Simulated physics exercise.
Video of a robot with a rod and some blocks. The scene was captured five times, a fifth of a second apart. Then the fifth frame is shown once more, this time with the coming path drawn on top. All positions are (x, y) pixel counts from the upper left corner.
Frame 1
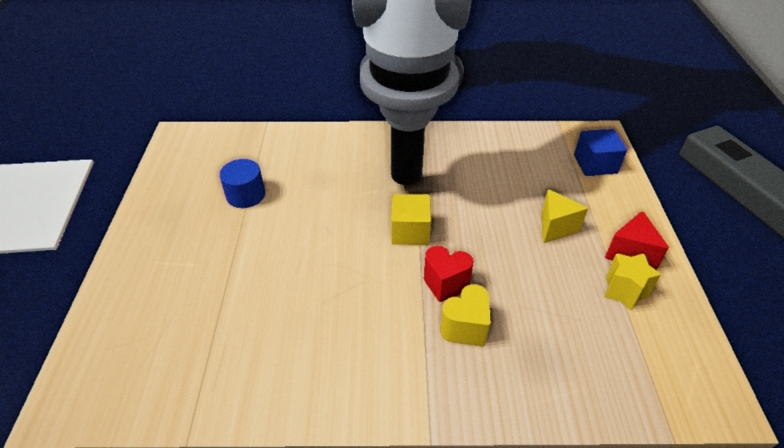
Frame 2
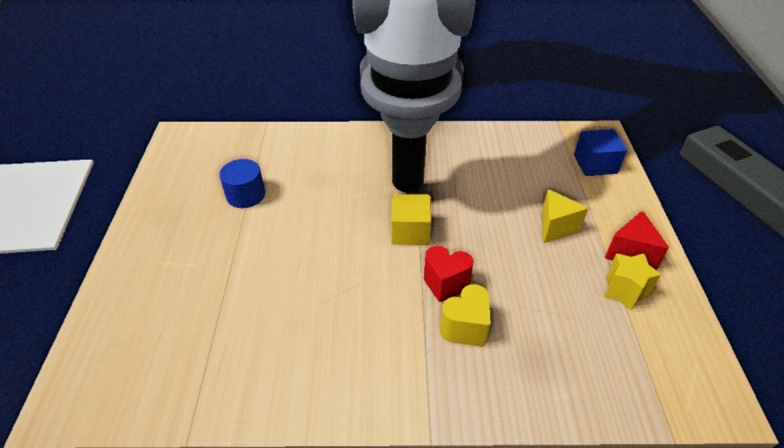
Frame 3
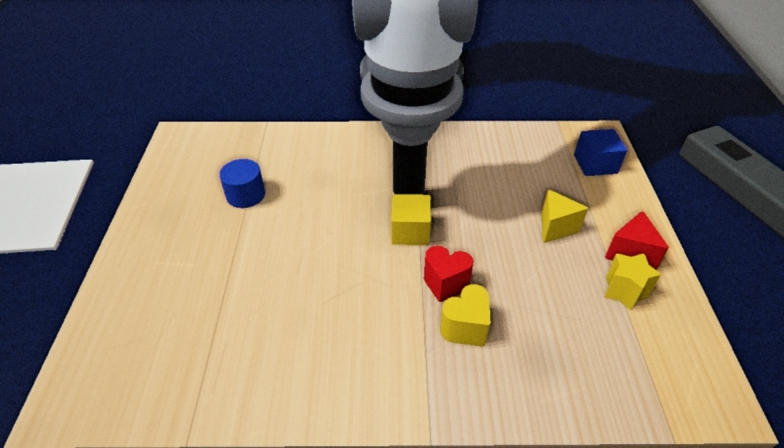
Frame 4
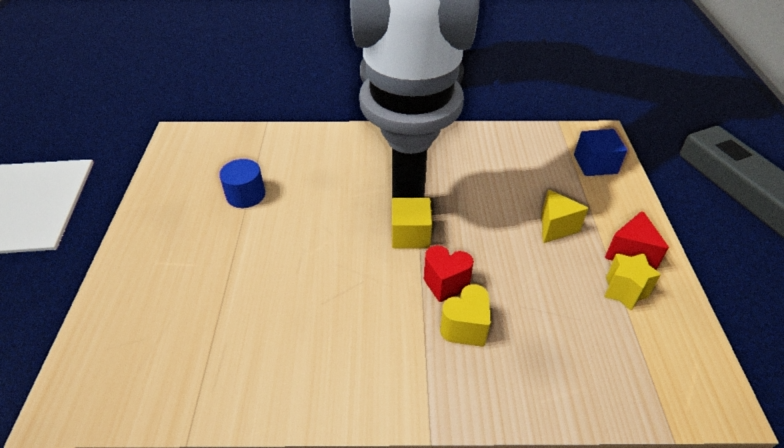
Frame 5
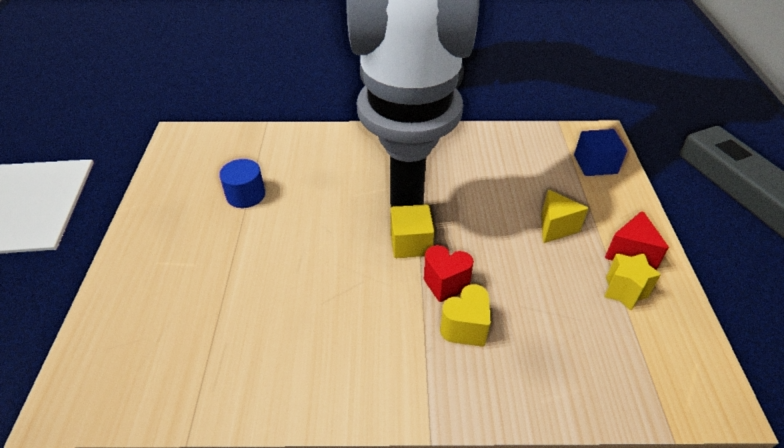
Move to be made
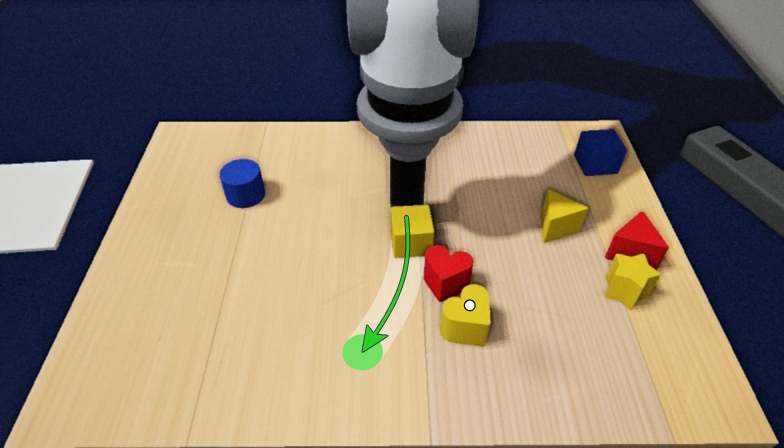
On a light wooden board over dark blue fabric, a robot arm's black rod stands behind a yellow square block, with red, yellow and blue blocks scattered around. The rod edges forward to the yellow square, then pushes it slightly toward the red heart, while the other blocks stay still.
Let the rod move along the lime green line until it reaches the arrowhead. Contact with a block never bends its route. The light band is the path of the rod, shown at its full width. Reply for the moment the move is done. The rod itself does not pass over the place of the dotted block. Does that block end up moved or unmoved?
Shifted.
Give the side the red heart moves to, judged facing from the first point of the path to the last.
Sideways shift: Left.
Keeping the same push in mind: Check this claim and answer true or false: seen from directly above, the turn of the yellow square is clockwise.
That is false.
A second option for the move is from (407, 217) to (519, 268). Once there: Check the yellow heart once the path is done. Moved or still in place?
It gets no push and keeps its place.
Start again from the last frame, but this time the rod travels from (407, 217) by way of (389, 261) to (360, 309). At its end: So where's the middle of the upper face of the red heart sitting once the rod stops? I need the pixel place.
The middle of its top is at (464, 276).
Path on the board, from (407, 217) by way of (407, 258) and (393, 304) to (363, 352); the dot is on the yellow heart.
The first path, step by step. One third of the way, rod (407, 246); yellow square (419, 264), turned 15° anticlockwise; red heart (461, 283), turned 50° anticlockwise; yellow heart (481, 312), turned 20° clockwise.
Two thirds of the way, rod (393, 292); yellow square (427, 310), turned 65° anticlockwise; red heart (471, 295), turned 110° anticlockwise; yellow heart (493, 325).
At the end, rod (362, 340); yellow square (427, 312), turned 70° anticlockwise; red heart (471, 295), turned 110° anticlockwise; yellow heart (493, 325).
